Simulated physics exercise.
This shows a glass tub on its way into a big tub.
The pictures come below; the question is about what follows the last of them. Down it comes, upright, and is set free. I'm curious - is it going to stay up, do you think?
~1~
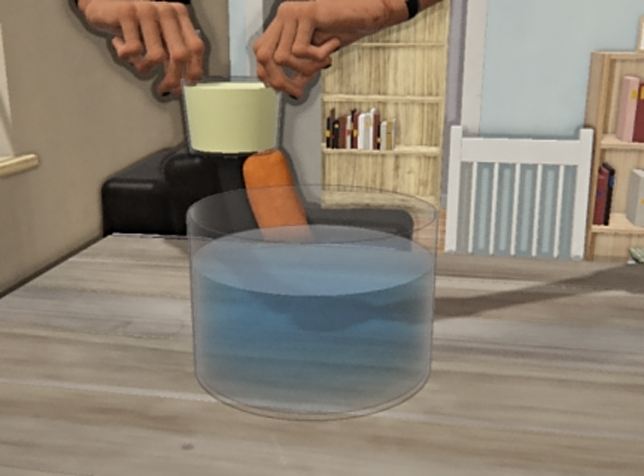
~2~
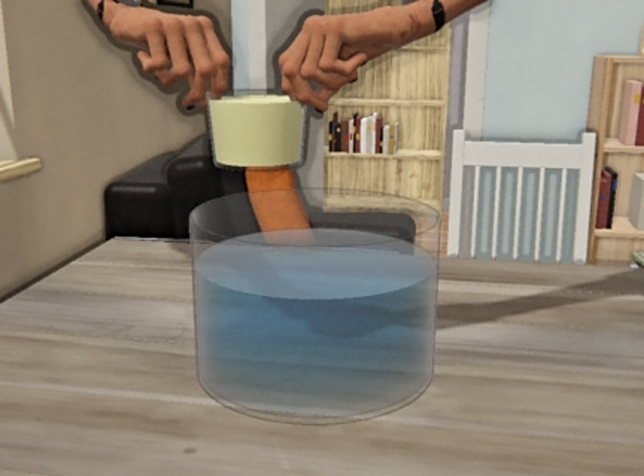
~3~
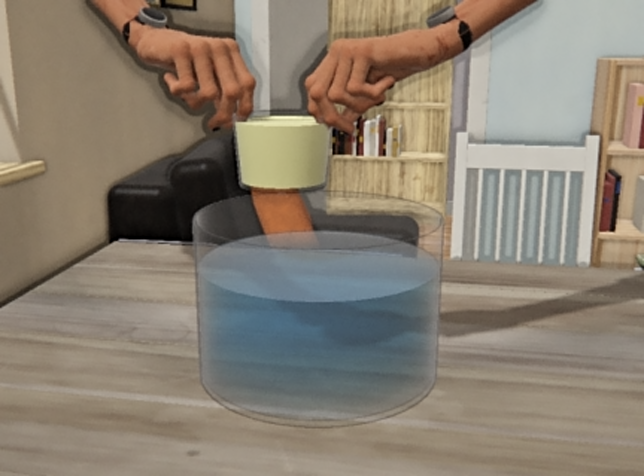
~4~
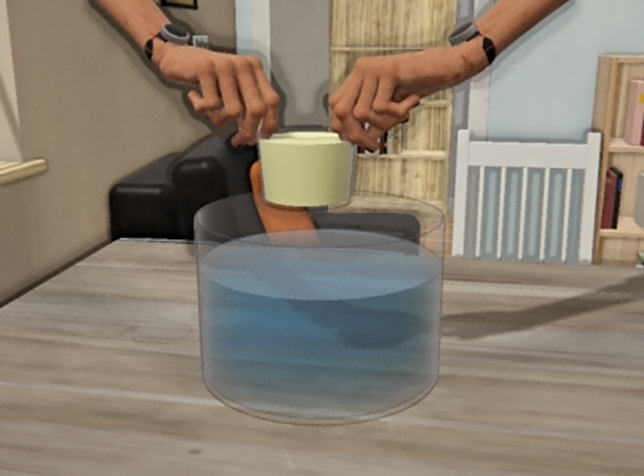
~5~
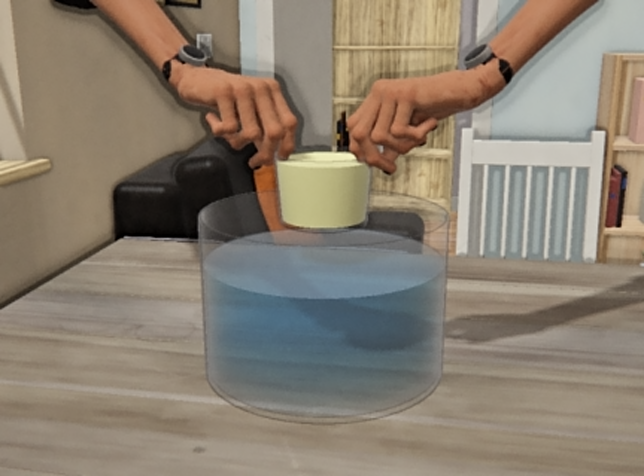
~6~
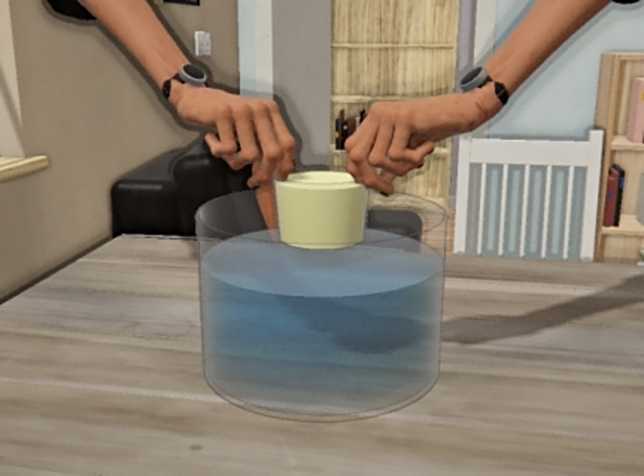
No, it should go under.
A moment on, the tub dips into the water.
Further on, water pours in over its rim.
When it is over, the tub lies on the bottom.
